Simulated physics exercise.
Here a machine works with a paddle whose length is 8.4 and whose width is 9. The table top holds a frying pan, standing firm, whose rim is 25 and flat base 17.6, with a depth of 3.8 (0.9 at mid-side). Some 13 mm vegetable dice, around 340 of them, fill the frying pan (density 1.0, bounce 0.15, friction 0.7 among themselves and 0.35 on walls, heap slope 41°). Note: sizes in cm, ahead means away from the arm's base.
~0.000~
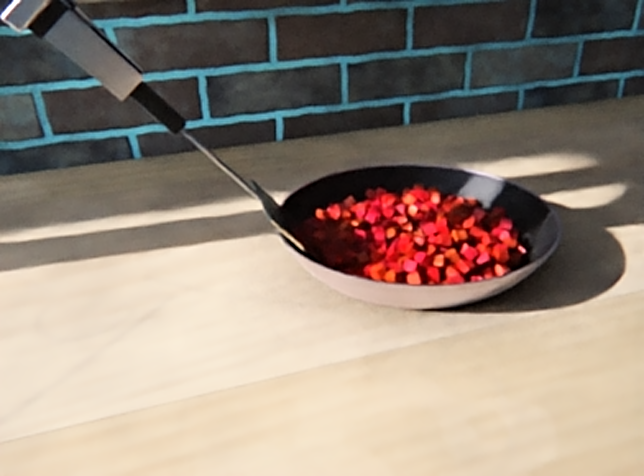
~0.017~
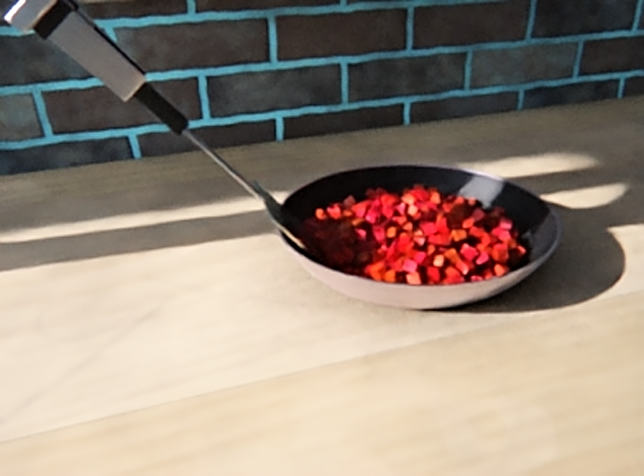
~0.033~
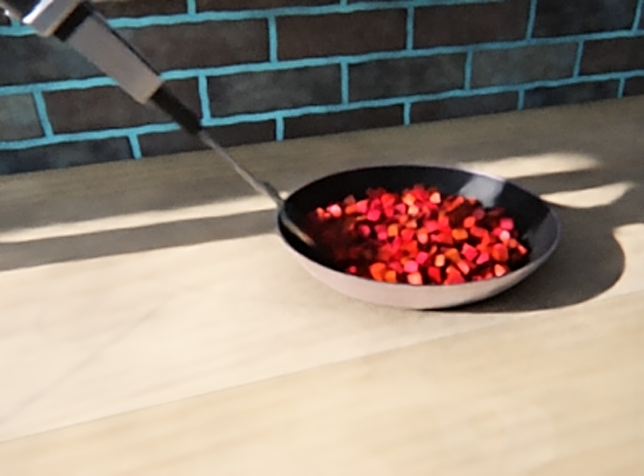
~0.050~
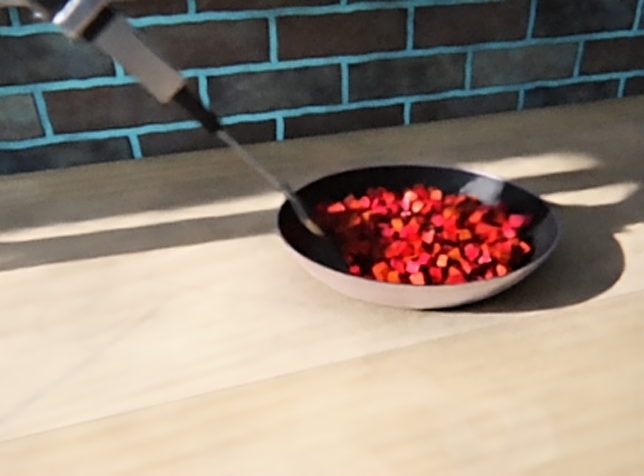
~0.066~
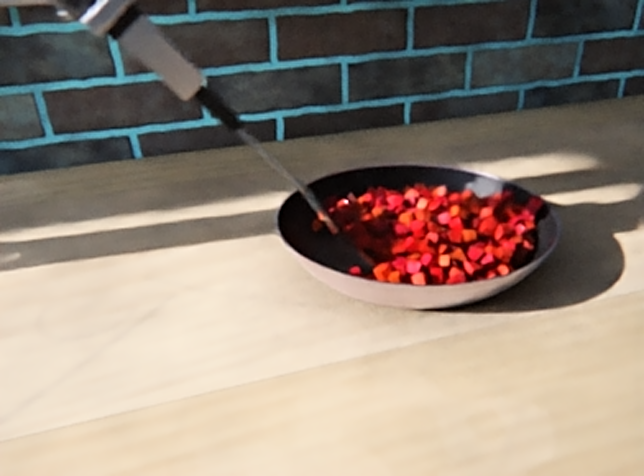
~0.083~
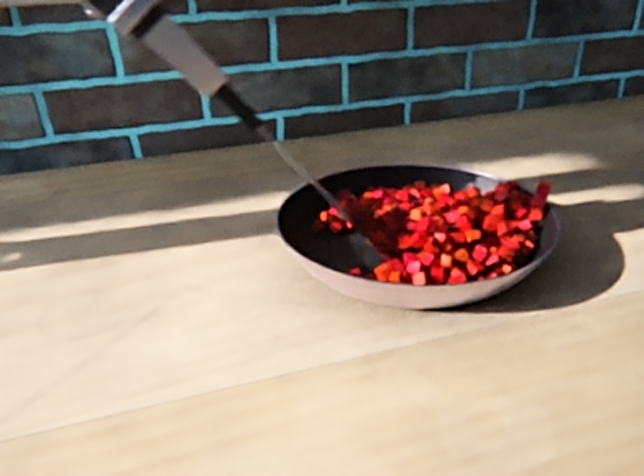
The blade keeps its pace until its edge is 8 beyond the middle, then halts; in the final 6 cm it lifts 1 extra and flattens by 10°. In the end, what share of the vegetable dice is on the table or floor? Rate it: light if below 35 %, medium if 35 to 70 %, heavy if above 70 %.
Rating: Light.
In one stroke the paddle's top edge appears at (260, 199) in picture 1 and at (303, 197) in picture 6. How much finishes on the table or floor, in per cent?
I'd put it at roughly 25 per cent.
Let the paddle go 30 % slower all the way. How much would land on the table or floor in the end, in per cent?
Estimate: Near 20 %.
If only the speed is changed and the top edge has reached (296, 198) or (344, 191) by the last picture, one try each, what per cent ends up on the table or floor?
Try one roughly 20 per cent; try two roughly 35 per cent.
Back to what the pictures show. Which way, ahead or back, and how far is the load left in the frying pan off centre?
4.5 cm ahead.
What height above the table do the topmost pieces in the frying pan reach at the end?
Roughly 6.0 centimetres.
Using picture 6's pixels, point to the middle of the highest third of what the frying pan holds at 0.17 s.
I'd say close to (484, 195).
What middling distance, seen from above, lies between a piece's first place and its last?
10 cm.
After 0.12 s, sloping 51°, highest piece 8 above the table; 340 in the frying pan, 5 on the blade or in flight.
After 0.17 s, sloping 47°, highest piece 8 above the table; 331 in the frying pan, 14 on the blade or in flight.
After 0.39 s, sloping 41°, highest piece 6 above the table; 252 in the frying pan, 91 on the table or floor, 2 on the blade or in flight.
After 1.44 s, sloping 41°, highest piece 6 above the table; 252 in the frying pan, 93 on the table or floor.
At rest, 252 in the frying pan, 93 on the table or floor. That is 27 % on the table or floor.
